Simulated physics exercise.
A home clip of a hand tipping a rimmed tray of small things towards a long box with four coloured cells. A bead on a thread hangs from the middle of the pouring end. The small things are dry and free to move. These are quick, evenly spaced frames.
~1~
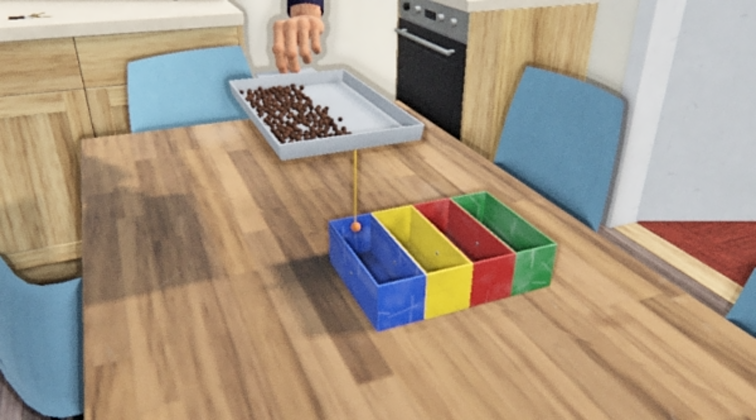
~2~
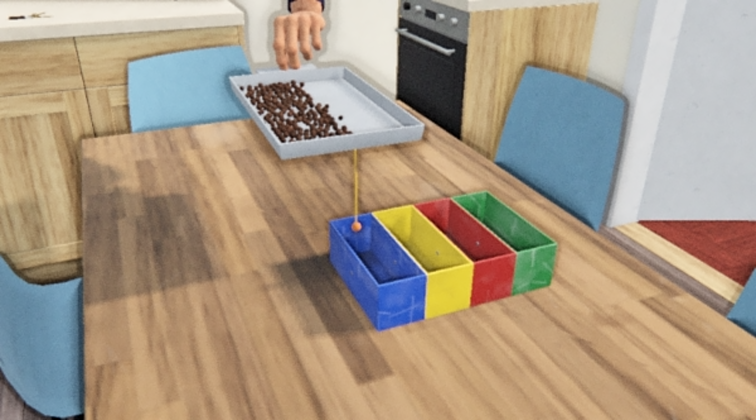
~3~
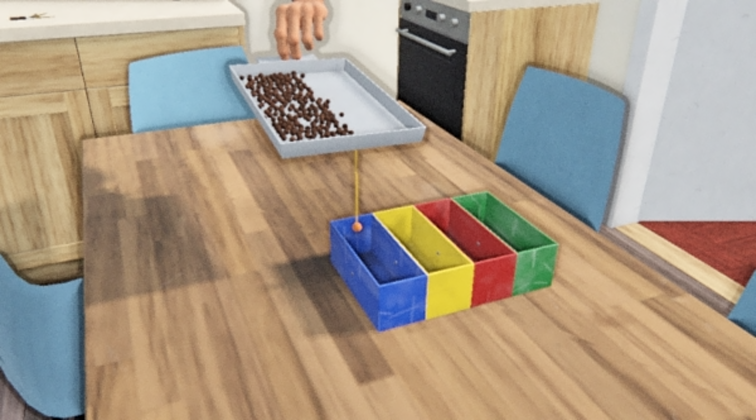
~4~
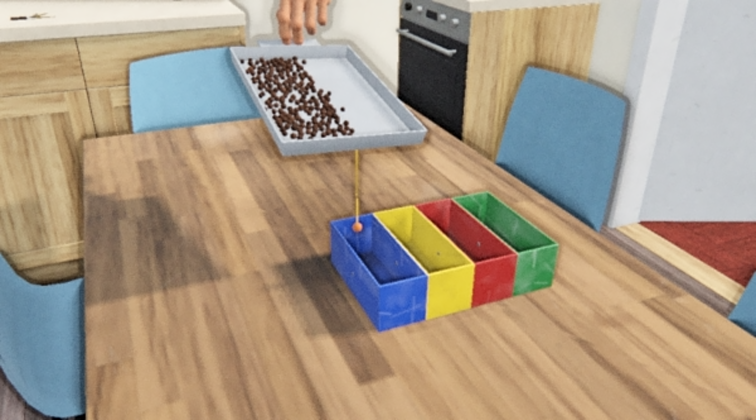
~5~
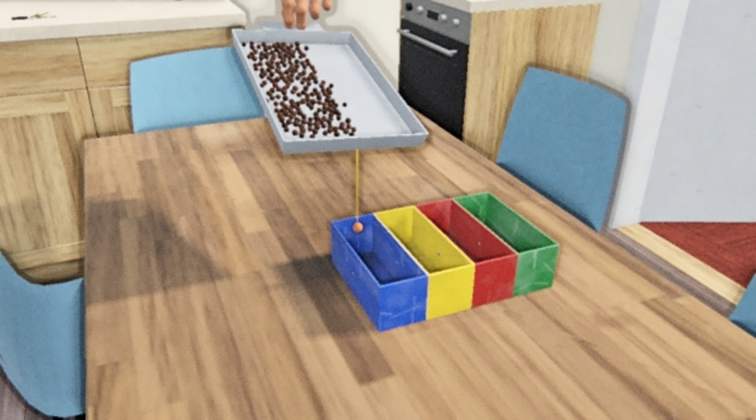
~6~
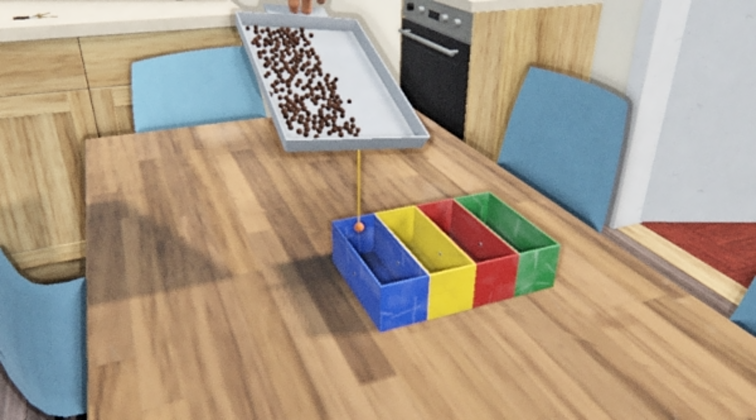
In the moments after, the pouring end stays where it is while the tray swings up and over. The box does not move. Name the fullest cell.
Most goes to the yellow cell.
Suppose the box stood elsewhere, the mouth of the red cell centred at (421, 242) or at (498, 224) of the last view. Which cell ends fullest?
One: The cell in red. Two: That blue cell.
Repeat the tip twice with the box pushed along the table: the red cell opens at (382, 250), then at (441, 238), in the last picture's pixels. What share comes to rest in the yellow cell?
The first gives 10 %, the second 40 %.
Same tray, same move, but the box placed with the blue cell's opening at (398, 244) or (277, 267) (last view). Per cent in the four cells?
In turn 80 and 80 in a hundred.
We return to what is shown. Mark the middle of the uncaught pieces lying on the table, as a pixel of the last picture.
Roughly at (369, 338).
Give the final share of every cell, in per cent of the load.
Blue cell: 30 %, yellow cell: 60 %, red cell: 10 %, green cell: 0 %.
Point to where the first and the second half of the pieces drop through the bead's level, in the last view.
The first part at (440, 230); the rest at (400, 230).
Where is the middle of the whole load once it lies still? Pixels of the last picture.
Close to (425, 287).
Soon, tray tipped steeply; most on the tray; a stray few in the yellow cell; a stray few in the red cell; about a quarter falling or outside the box.
A while on, tray tipped past a quarter turn; about half on the tray; about a quarter in the yellow cell; a small part in the red cell; a stray few in the blue cell; a small part falling or outside the box.
Towards the end, tray tipped past a quarter turn; about half in the yellow cell; about a quarter in the blue cell; a small part in the red cell; a small part falling or outside the box.
Finally, tray tipped past a quarter turn; about half in the yellow cell; about a quarter in the blue cell; a small part in the red cell; none in the green cell; a small part outside the box.
